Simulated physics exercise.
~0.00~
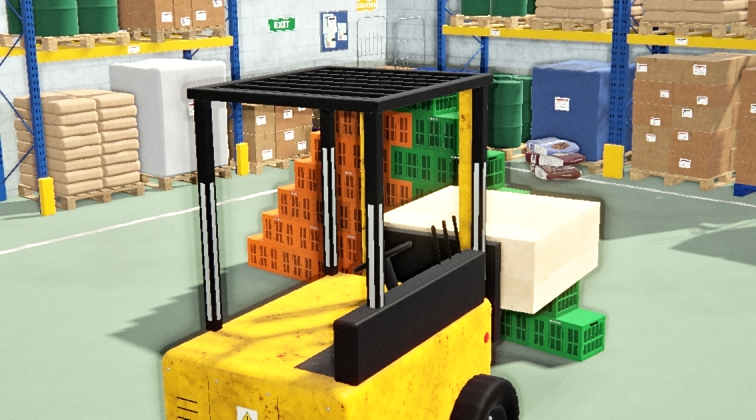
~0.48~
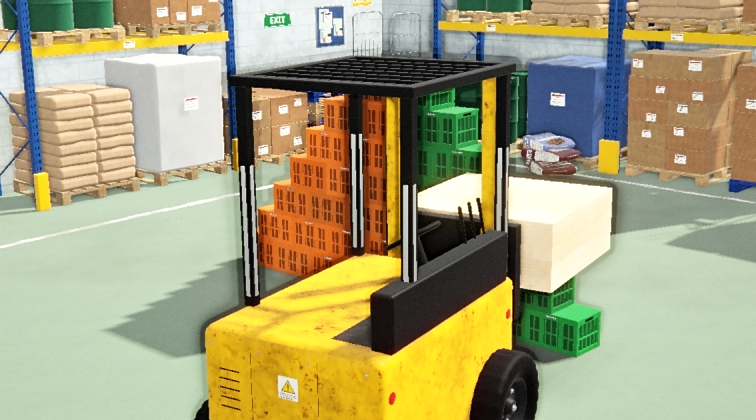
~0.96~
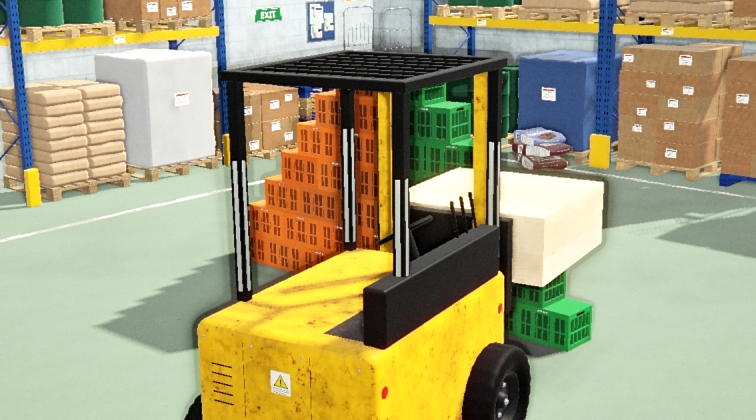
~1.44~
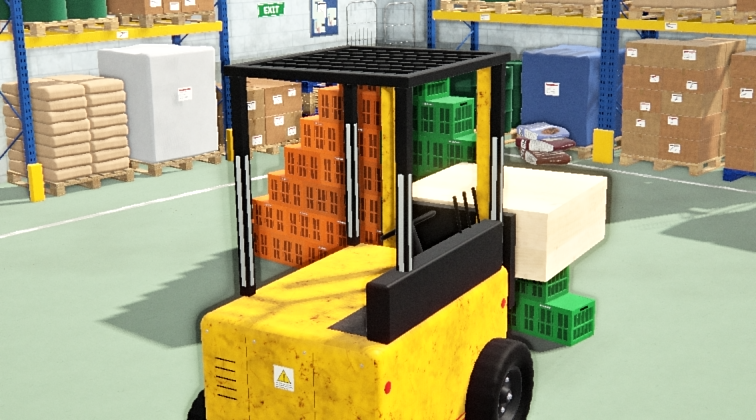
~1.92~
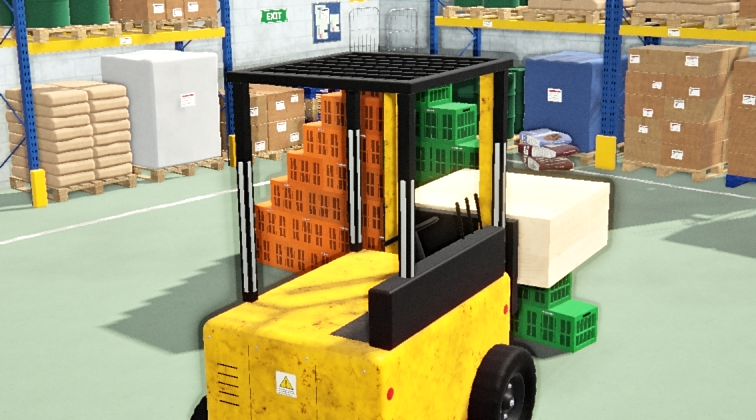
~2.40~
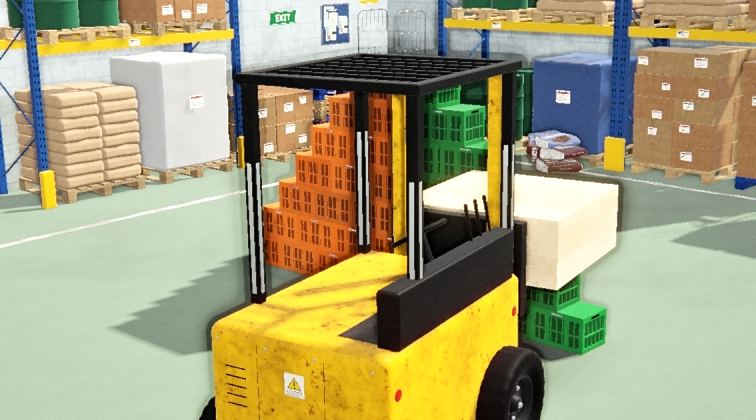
Yellow forklift carrying a pale block edges slightly in a warehouse, then stays put beside orange and green crates, all left standing.
